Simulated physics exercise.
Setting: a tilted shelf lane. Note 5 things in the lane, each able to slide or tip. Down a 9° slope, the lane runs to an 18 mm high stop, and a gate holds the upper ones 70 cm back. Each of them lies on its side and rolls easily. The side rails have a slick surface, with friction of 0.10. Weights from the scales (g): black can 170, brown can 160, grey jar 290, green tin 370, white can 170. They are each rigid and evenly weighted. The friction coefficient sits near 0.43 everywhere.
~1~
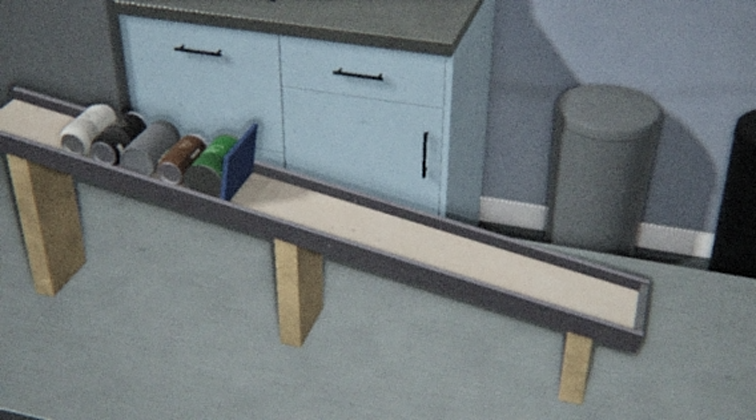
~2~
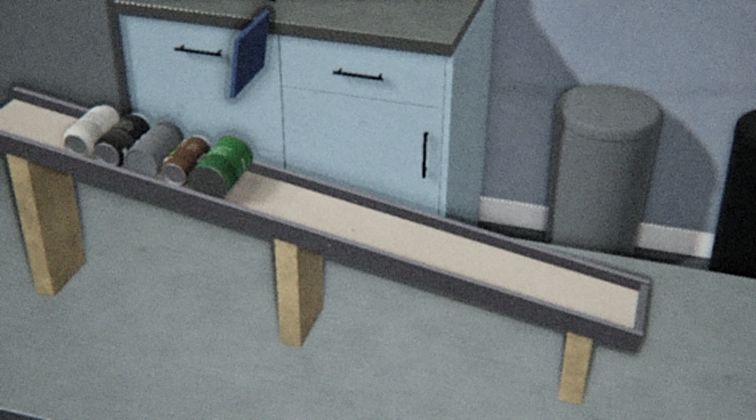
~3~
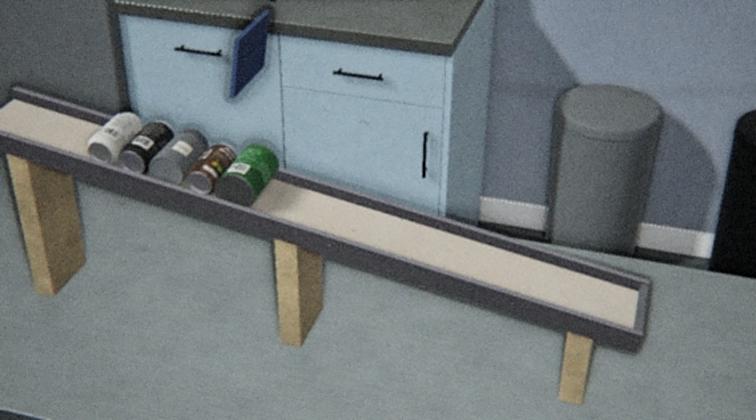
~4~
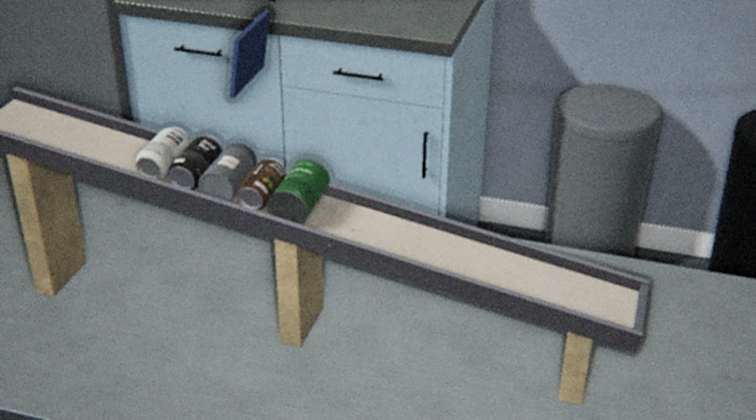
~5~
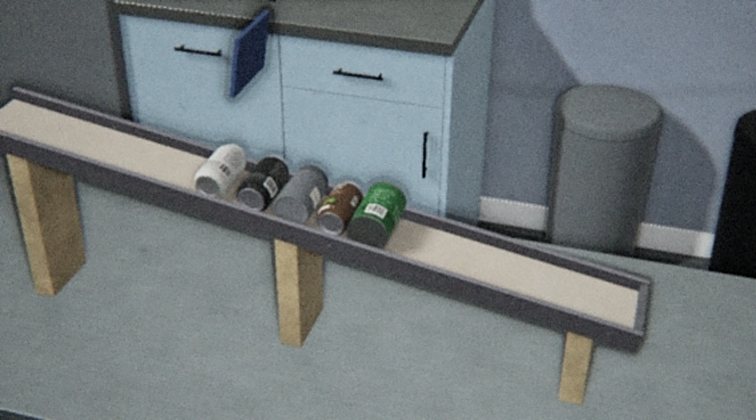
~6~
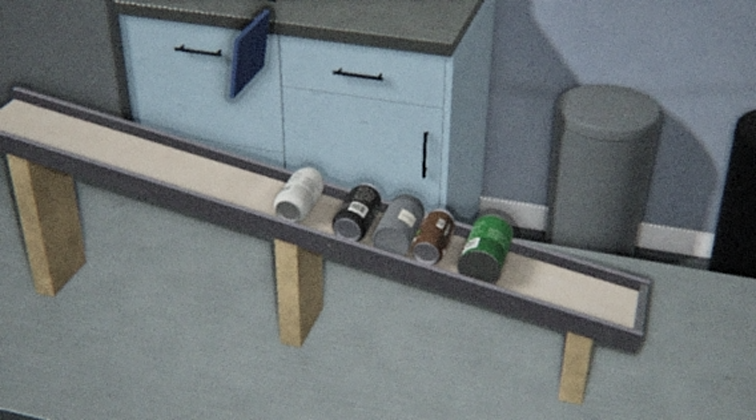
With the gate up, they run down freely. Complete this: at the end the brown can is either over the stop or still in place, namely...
Still in place.
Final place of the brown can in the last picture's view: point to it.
Around pixel (626, 295).
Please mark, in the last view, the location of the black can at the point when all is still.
(553, 272).
Then, 0.20 s past the last view, leader 1 cm from the stop; brown can near (548, 273).
Then, 0.40 s past the last view, green tin now over the stop; brown can not moving near (627, 295).
Finally, over the stop, green tin; the other 4 in the lane. In the last view, brown can near (626, 295).
